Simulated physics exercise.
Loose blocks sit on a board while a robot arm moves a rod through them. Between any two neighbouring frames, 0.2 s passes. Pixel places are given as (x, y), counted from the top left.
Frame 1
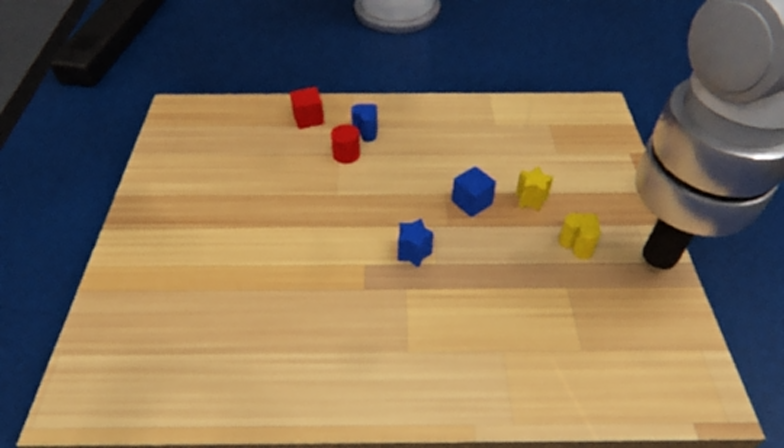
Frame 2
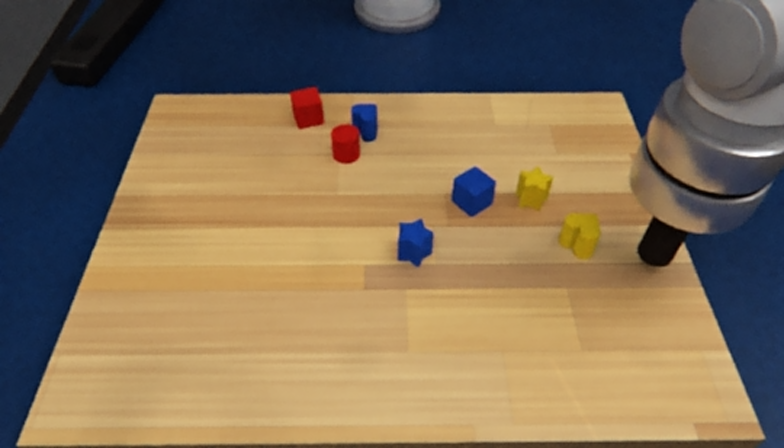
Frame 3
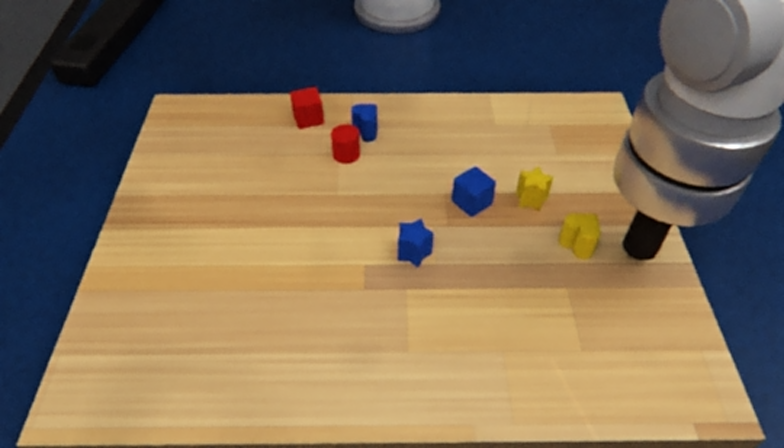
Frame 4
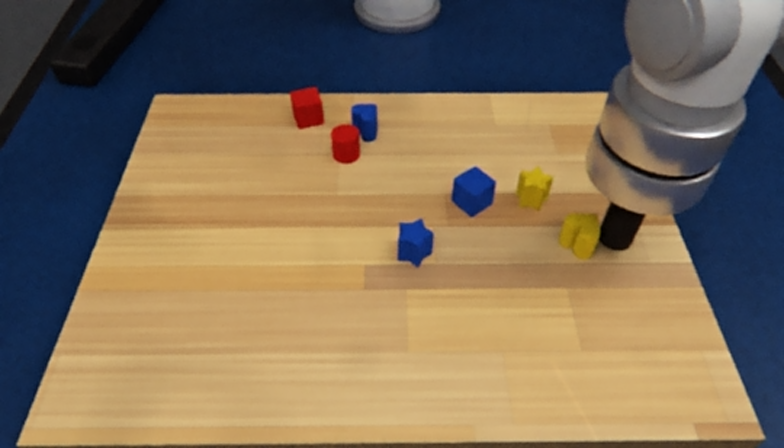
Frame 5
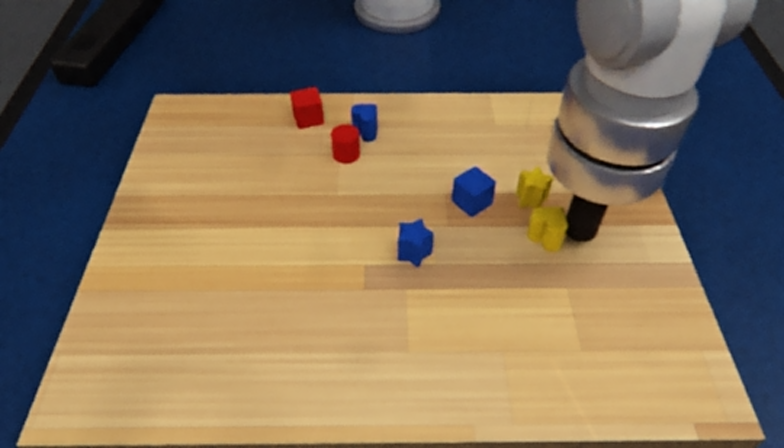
On a light wooden board over a dark blue surface, the view looks down at an angle from a fixed camera. A red cube, a red cylinder and a small blue block sit near the top, a blue star and blue cube near the middle, and two yellow blocks at right. A silver-and-white robot arm moves its black rod leftward, meeting the lower yellow block and pushing it left.
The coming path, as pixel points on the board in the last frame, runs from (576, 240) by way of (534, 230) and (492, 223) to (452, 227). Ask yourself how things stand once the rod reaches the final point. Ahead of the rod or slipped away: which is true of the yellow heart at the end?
Final position: Ahead.
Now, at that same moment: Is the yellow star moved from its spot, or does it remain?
Well, the yellow star holds its place.
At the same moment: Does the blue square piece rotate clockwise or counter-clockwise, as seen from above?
From the top: Clockwise.
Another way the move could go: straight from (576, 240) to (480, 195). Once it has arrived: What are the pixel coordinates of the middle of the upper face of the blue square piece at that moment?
It is going to be at (450, 176).
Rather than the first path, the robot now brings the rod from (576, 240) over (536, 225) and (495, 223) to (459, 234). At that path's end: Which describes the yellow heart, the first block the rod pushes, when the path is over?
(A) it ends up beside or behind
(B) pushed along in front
It's B.
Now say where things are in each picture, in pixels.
In the first picture, lower end of the rod (660, 256), tops of blocks, blue square piece (475, 180), yellow star (536, 178), yellow heart (585, 223).
In the second picture, rod (655, 254), blocks as before.
In the third picture, rod (640, 247), blocks as before.
In the fourth picture, rod (615, 238), blocks as before.
In the fifth picture, rod (580, 230), blue square piece (475, 180), yellow star (536, 178), yellow heart (552, 217).
What follows on the original path. One third of the way, rod (536, 218); yellow heart (508, 207).
Two thirds of the way, rod (493, 212); blue square piece (472, 179), turned 15° clockwise; yellow heart (465, 204).
At the end, rod (453, 216); blue square piece (470, 178), turned 25° clockwise; yellow star not moved; yellow heart (424, 207).
